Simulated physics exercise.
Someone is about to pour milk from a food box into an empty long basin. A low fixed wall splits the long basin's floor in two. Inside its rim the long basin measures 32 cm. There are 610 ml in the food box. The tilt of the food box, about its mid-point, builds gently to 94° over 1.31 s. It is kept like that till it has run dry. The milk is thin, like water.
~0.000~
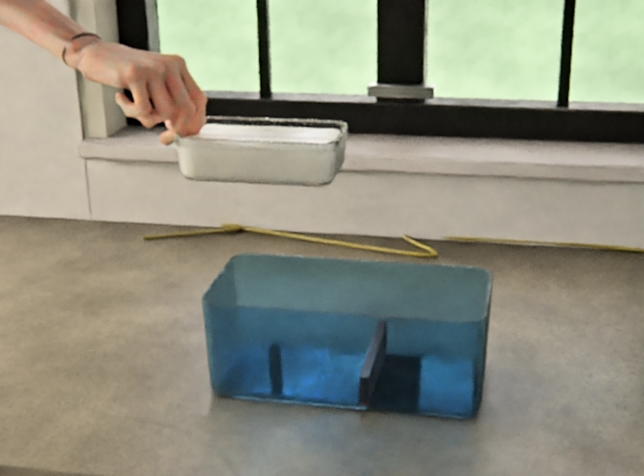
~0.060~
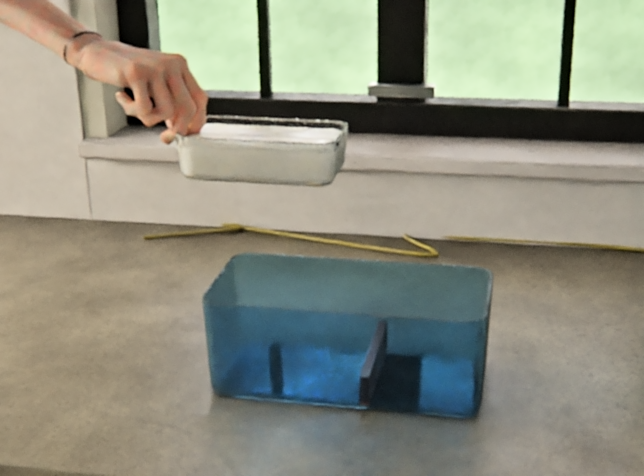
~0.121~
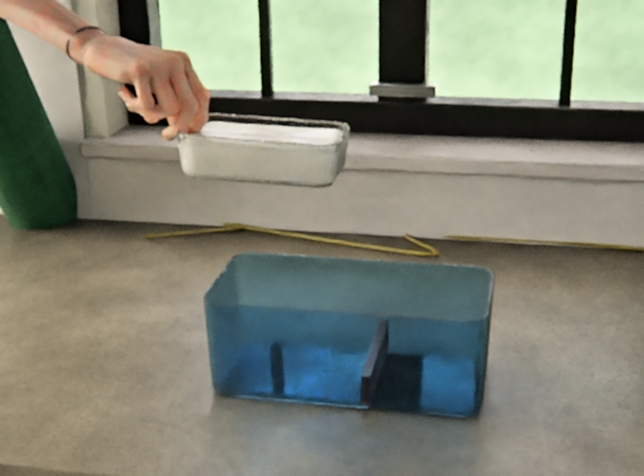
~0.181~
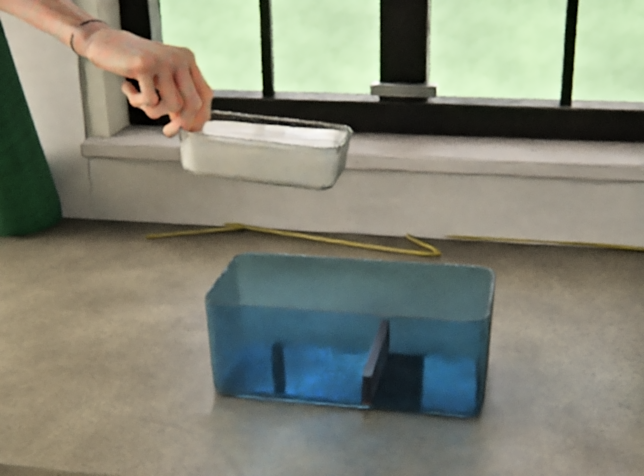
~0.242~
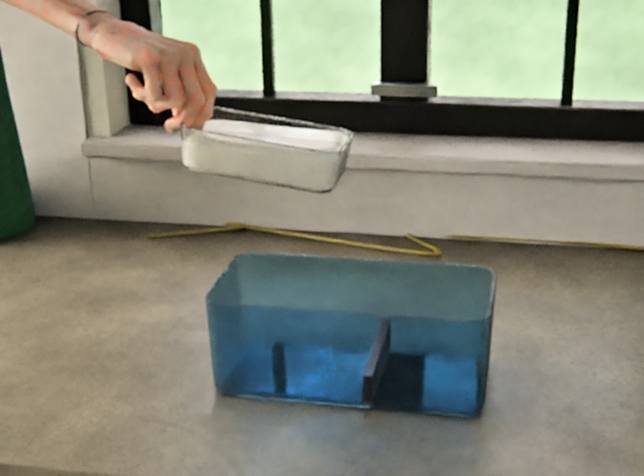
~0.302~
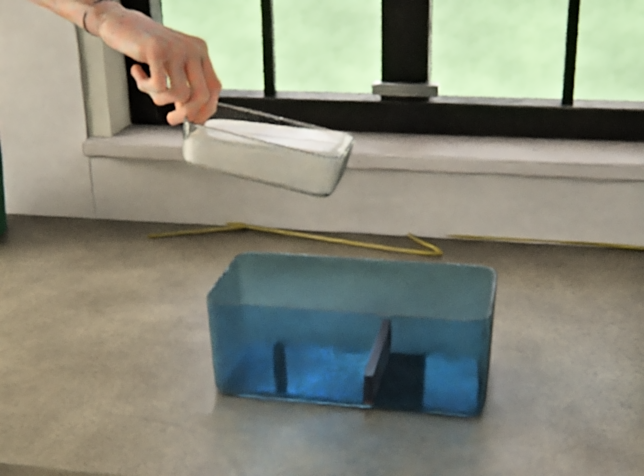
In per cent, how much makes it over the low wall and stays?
Roughly 72 per cent is past the wall.
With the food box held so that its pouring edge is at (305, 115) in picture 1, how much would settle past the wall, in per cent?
In that case some 55 per cent.
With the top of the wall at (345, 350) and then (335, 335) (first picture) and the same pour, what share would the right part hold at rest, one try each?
First 75, then 80 per cent.
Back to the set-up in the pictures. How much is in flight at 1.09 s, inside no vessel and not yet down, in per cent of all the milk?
Near 4 in a hundred.
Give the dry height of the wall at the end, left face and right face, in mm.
Some 32 mm on the left and 12 mm on the right.
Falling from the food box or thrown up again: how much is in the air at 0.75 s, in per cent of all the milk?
Near 44 in a hundred.
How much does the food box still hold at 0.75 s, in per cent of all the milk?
About 20 per cent.
By 0.75 s the tilt is 58° and 20 per cent is still to pour, 2 is left of the wall and 32 right of it.
By 1.09 s the tilt is 87° and 5 per cent is still to pour, 13 is left of the wall and 73 right of it.
By 1.43 s the tilt is 94° and 0 per cent is still to pour, 21 is left of the wall and 72 right of it.
By 1.81 s the tilt is 94° and 0 per cent is still to pour, 22 is left of the wall and 72 right of it.
At rest 22 per cent lies left of the wall, 72 right of it and 6 outside.
